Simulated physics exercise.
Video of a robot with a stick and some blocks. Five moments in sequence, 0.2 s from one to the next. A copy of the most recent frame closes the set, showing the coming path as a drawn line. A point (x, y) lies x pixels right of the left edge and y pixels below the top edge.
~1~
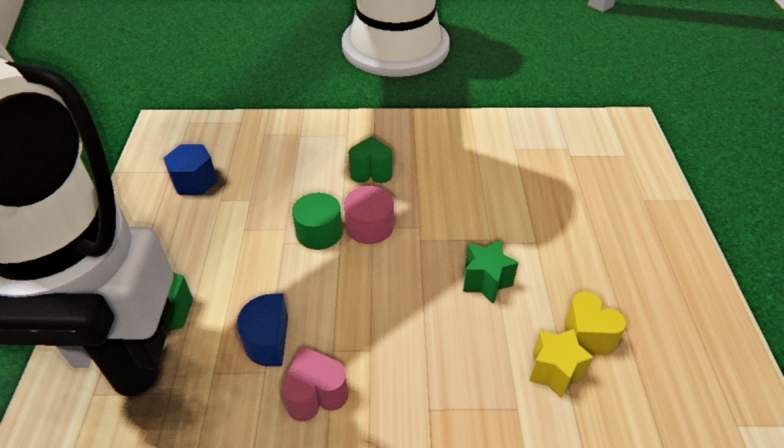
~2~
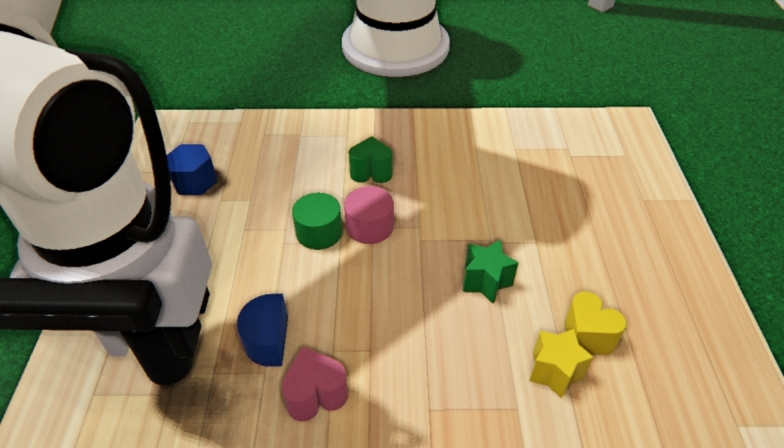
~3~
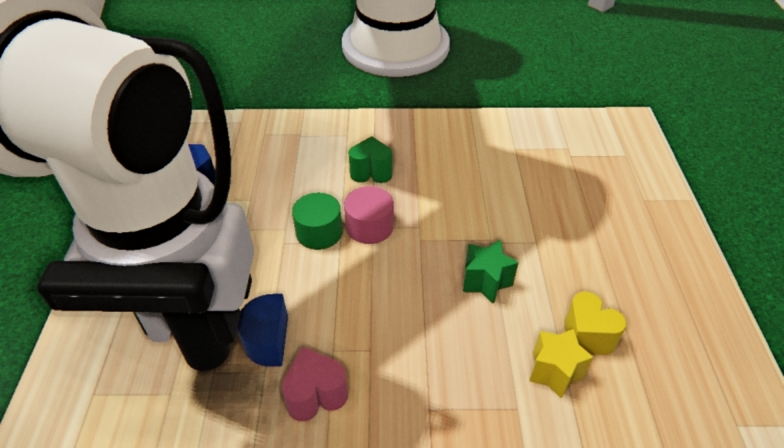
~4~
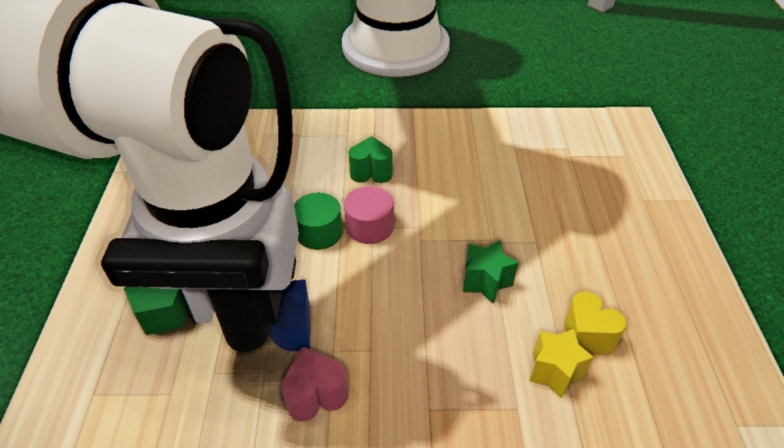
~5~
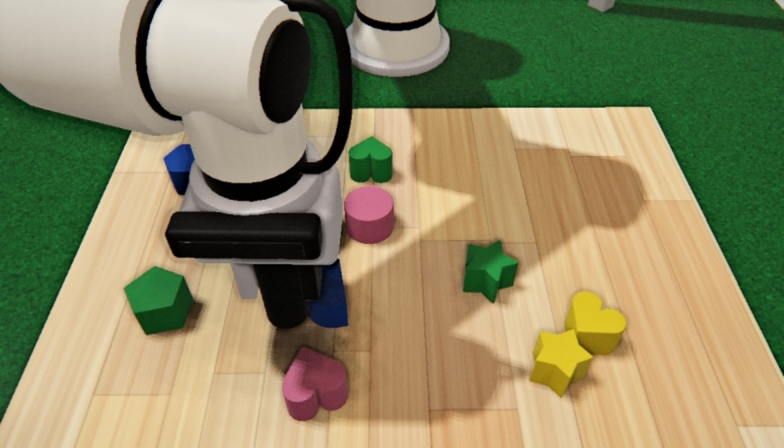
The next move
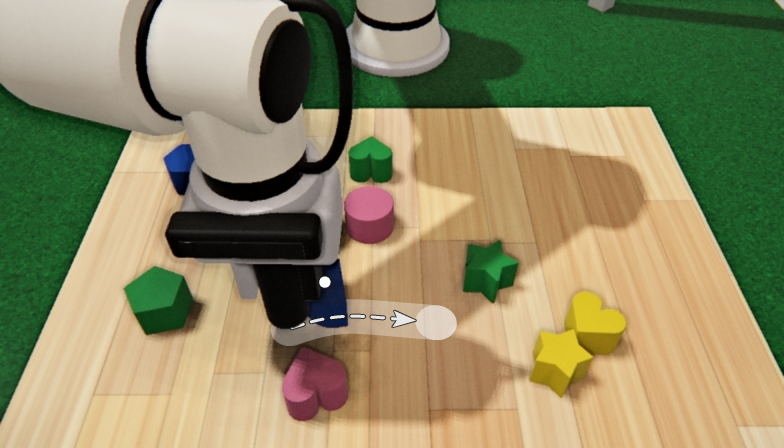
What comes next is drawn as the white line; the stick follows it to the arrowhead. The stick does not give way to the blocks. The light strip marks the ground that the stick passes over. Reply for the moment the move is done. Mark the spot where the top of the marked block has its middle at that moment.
Close to (375, 260).
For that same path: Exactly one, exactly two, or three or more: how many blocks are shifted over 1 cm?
I'm going with one.
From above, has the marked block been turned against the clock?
The answer is yes.
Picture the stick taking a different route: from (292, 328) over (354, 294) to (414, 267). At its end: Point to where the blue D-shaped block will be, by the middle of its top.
The middle of its top is at (422, 214).
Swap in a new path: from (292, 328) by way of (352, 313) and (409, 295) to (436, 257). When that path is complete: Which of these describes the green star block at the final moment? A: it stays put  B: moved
Correct choice: A.
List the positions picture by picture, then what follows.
Stick tip (136, 376); block tops, pink heart block (312, 375); blue D-shaped block (261, 318), in the first picture.
Stick (170, 365); blocks unchanged, in the second picture.
Stick (208, 352); blocks unchanged, in the third picture.
Stick (248, 334); blue D-shaped block (287, 304), in the fourth picture.
Stick (288, 312); pink heart block (312, 375); blue D-shaped block (325, 282), in the fifth picture.
Path on the board, from (292, 328) via (364, 316), ending at (436, 322); the dot is on the blue D-shaped block.
On the path given first. One third of the way, stick (338, 300); blue D-shaped block (362, 264), turned 40° anticlockwise.
Two thirds of the way, stick (389, 302); blue D-shaped block (375, 260), turned 75° anticlockwise.
At the end, stick (438, 306); pink heart block in place; blue D-shaped block (375, 260), turned 75° anticlockwise.
